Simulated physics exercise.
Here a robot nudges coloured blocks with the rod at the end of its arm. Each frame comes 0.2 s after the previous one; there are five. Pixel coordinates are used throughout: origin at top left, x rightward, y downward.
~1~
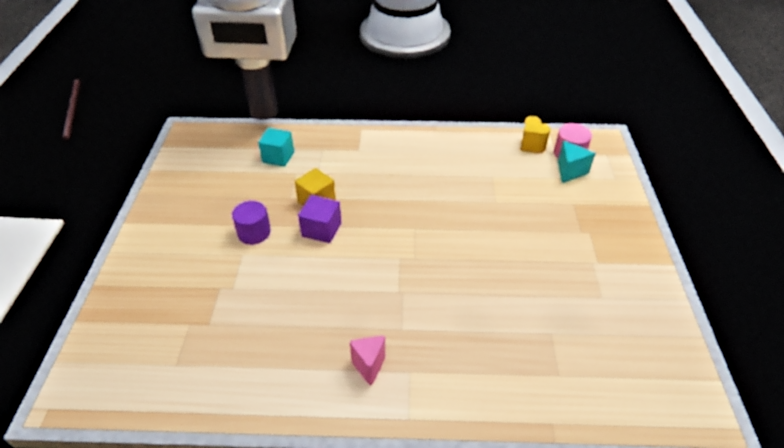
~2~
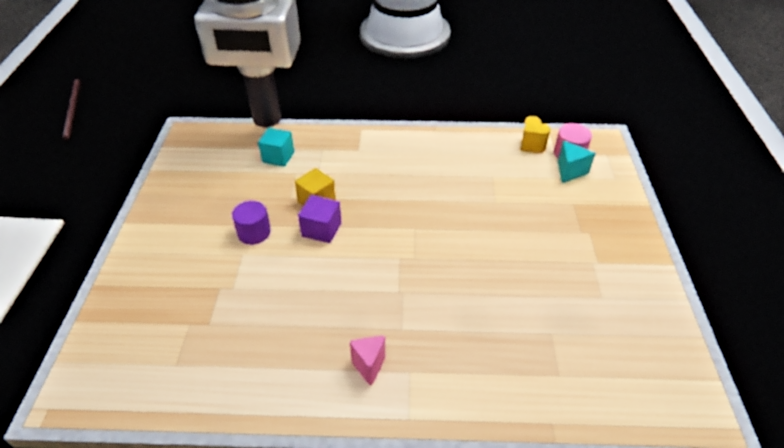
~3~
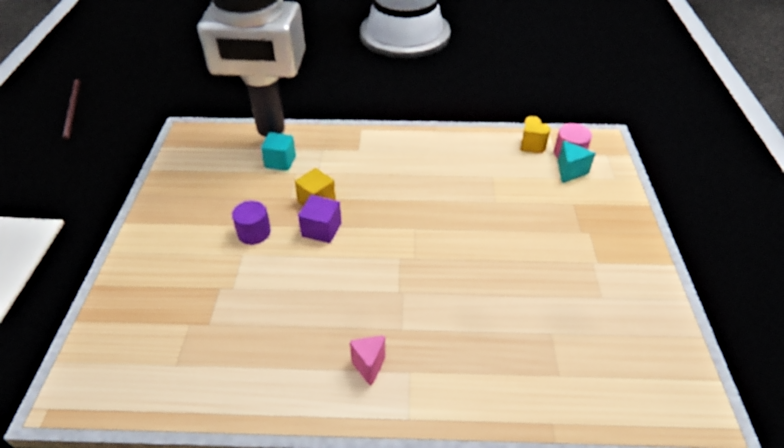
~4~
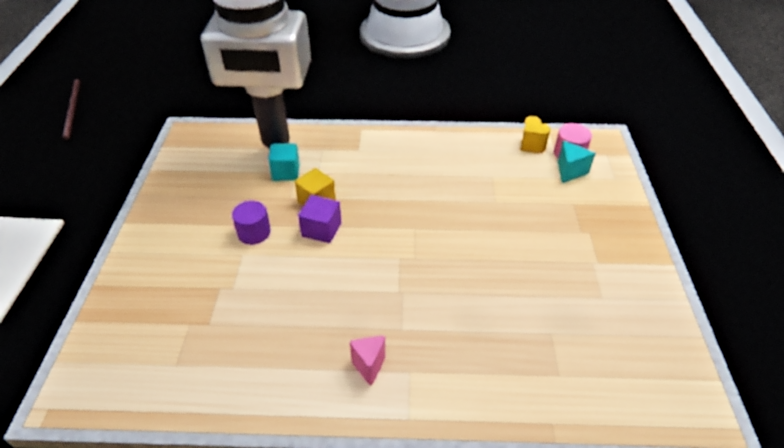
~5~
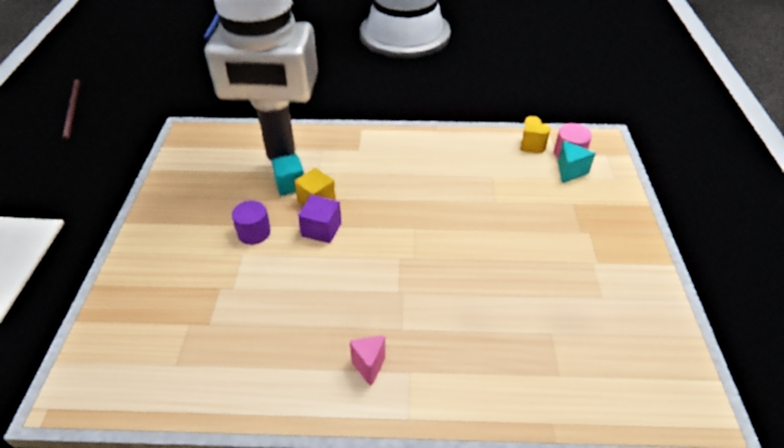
The clip opens with a robot arm's dark rod just behind a turquoise cube on a wooden board scattered with coloured blocks. The rod moves forward, reaches the cube and pushes it a short way toward the viewer and slightly right, ending close to the yellow block, while the other blocks stay still.
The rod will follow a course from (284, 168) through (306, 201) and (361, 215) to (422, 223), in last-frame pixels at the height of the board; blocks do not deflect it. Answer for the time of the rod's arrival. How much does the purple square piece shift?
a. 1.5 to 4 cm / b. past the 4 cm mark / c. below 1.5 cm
(b)
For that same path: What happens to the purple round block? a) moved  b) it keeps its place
Answer: B.
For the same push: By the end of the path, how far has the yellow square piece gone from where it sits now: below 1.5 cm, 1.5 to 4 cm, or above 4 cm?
Final distance: More than 4 cm.
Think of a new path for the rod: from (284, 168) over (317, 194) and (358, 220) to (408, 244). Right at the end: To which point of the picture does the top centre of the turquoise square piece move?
At pixel (301, 196).
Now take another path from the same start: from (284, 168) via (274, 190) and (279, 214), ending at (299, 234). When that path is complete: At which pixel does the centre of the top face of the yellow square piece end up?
(342, 192)
On the path given first. One third of the way, rod at (305, 187); turquoise square piece at (315, 199), turned 15° anticlockwise; yellow square piece at (348, 196), turned 60° anticlockwise; purple square piece at (328, 223).
Two thirds of the way, rod at (361, 201); turquoise square piece at (340, 215), turned 45° clockwise; yellow square piece at (392, 208), turned 50° anticlockwise; purple square piece at (335, 243), turned 20° clockwise.
At the end, rod at (423, 209); purple round block not moved; turquoise square piece at (340, 215), turned 45° clockwise; yellow square piece at (434, 225), turned 40° clockwise; purple square piece at (335, 243), turned 20° clockwise.
